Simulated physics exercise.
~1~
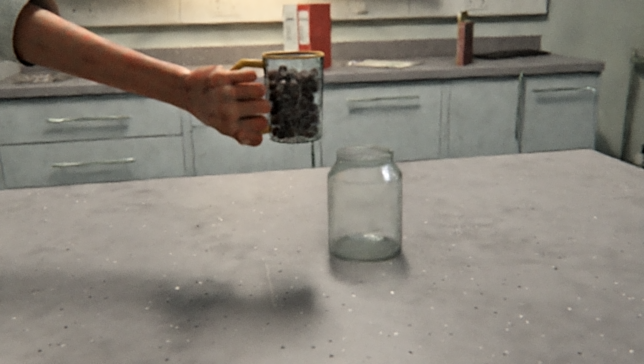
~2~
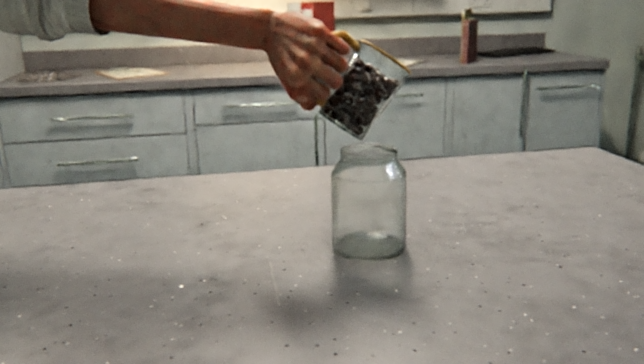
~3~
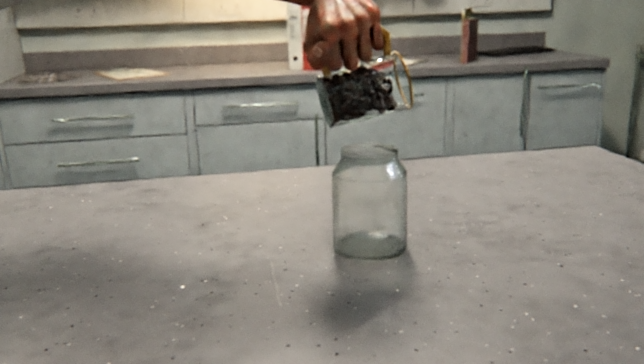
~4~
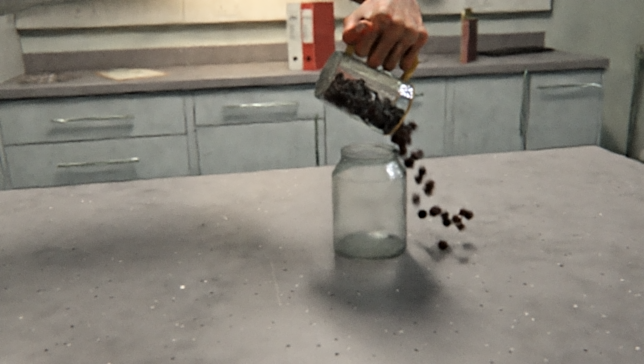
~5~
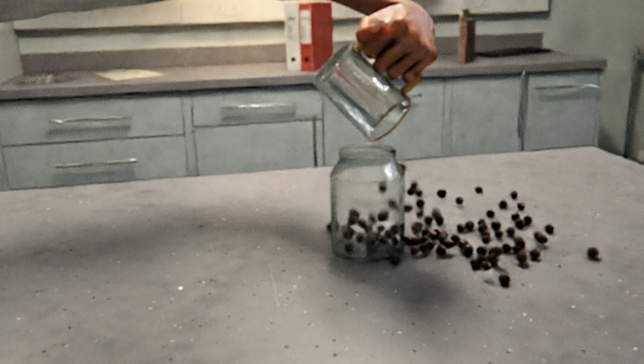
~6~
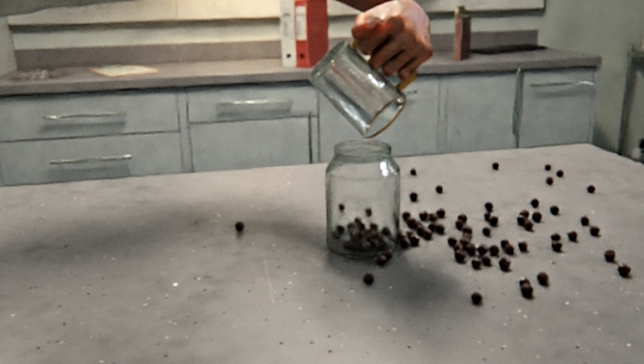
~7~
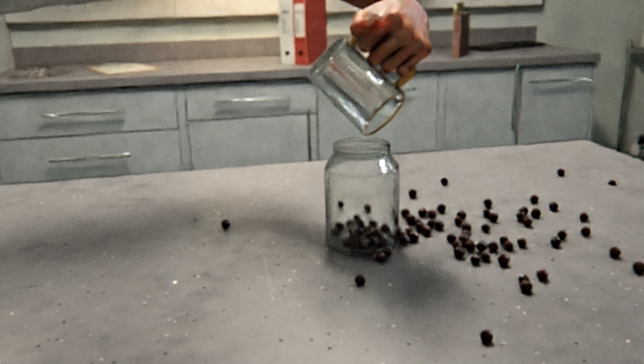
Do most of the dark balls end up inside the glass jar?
No, only a fair share of them settle in the jar, while the larger part ends up scattered on the table and practically none stay in the cup.
A hand holding a clear measuring cup full of small dark balls moves in from the left above an empty glass jar on a speckled grey table. It carries the cup to the right, over the jar, and tips it onto its side. As the cup tilts further, the balls tumble out past the jar's right edge and bounce on the tabletop. More of them pour down, and some drop into the jar. The cup ends empty and upside down, with a small pile in the jar and most of the balls scattered across the table, mainly to the right.
